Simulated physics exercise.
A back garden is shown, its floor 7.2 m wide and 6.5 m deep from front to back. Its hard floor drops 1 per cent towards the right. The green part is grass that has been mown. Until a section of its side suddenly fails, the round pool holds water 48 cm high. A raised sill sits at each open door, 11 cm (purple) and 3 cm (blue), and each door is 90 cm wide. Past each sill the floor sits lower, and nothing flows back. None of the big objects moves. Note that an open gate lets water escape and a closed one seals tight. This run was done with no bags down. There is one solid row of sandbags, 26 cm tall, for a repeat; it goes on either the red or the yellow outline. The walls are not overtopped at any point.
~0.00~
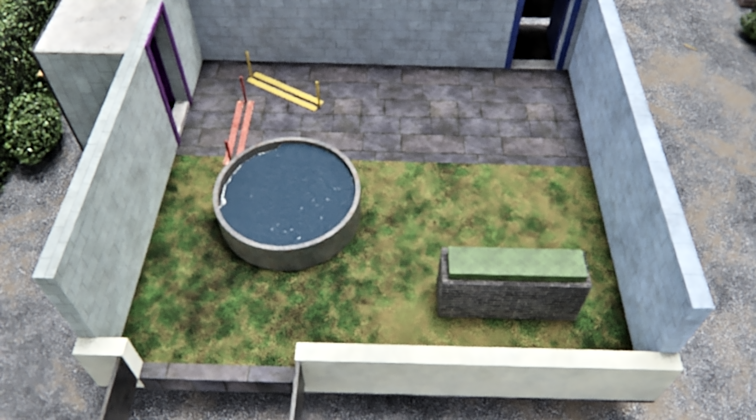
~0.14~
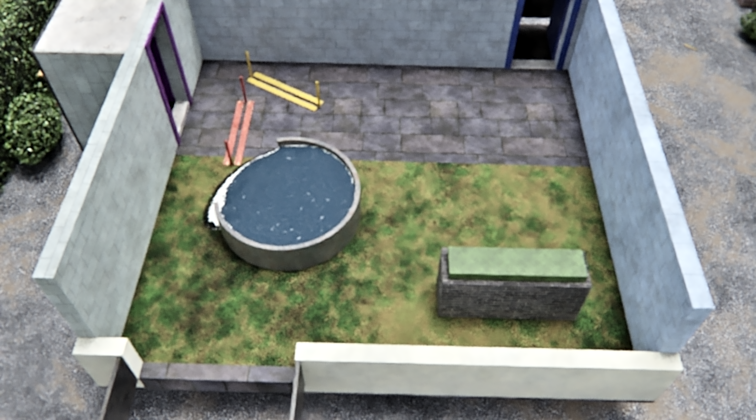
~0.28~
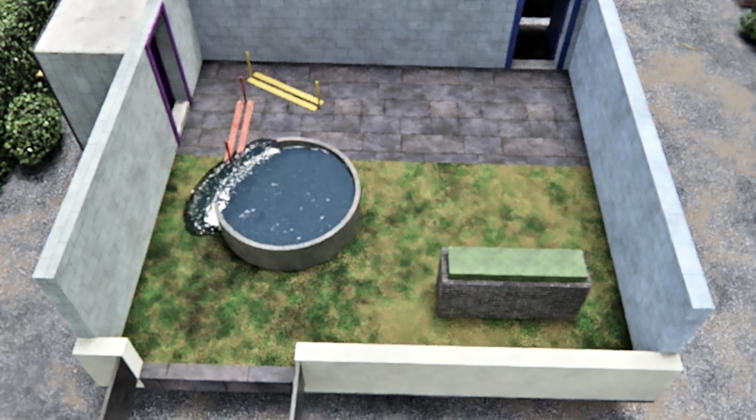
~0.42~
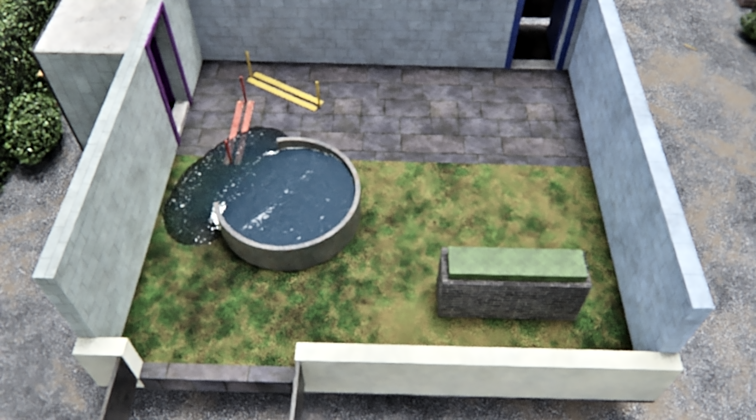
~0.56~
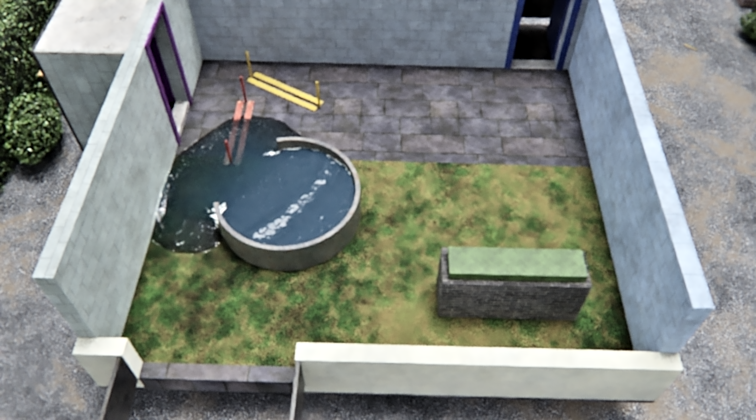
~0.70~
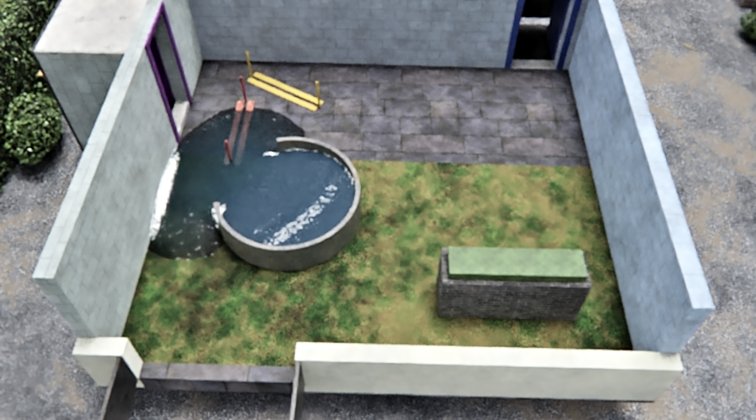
Water broke out through the left side of the round pool in the walled garden, spread over the mown grass and paving, and ran around the red outline and up to the left wall.
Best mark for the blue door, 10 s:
Yellow mark.
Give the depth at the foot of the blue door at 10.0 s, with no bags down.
I'd put it at around 7.5 centimetres deep.
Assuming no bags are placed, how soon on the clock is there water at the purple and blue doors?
Purple 0.9 s, blue 5.0 s.
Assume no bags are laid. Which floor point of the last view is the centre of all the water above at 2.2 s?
Roughly (243, 176) in the last view.
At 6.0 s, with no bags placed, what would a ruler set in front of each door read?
Reading (cm) - purple: 9; blue: 3.
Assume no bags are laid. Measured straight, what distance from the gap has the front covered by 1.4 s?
3.0 m.
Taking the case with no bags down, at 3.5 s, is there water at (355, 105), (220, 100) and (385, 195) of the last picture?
One by one, I'd say swamped, swamped and spared.
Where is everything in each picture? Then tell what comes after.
In the first frame, still water, 48 cm deep, in the round pool at (288, 193).
In the second frame, the front is at a hidden place, 0.9 m from the gap at (238, 179); 0.3 m2 of floor is under water; 48 cm left at the back of the round pool.
In the third frame, the front is at (192, 229), 1.1 m from the gap at (238, 181); 1.1 m2 of floor is under water; 48 cm left at the back of the round pool.
In the fourth frame, the front is at (175, 234), 1.4 m from the gap at (238, 181); 2.3 m2 of floor is under water; 48 cm left at the back of the round pool.
In the fifth frame, water pours out at (238, 181) and has run 1.6 m, to (243, 119); typically 6 cm deep outside, 48 cm at the round pool's back.
In the sixth frame, water pours out at (238, 181) and has run 1.8 m, to (234, 112); typically 7 cm deep outside, 48 cm at the round pool's back.
After 1.4 s water covers 15 % of the floor and is deepest (30 cm) near (181, 174) in the run without bags; in at the blue door, 0 L with no bags, 0 L with the row on red, 0 L on yellow.
After 2.2 s water covers 20 % of the floor and is deepest (33 cm) near (203, 64) in the run without bags; in at the blue door, 0 L with no bags, 0 L with the row on red, 0 L on yellow.
After 3.5 s water covers 30 % of the floor and is deepest (22 cm) near (203, 64) in the run without bags; in at the blue door, 0 L with no bags, 0 L with the row on red, 0 L on yellow.
After 6.0 s water covers 65 % of the floor and is deepest (12 cm) near (571, 86) in the run without bags; in at the blue door, 0 L with no bags, 0 L with the row on red, 0 L on yellow.
After 10.0 s water covers 85 % of the floor and is deepest (9 cm) near (576, 112) in the run without bags; in at the blue door, 29 L with no bags, 29 L with the row on red, 4 L on yellow.
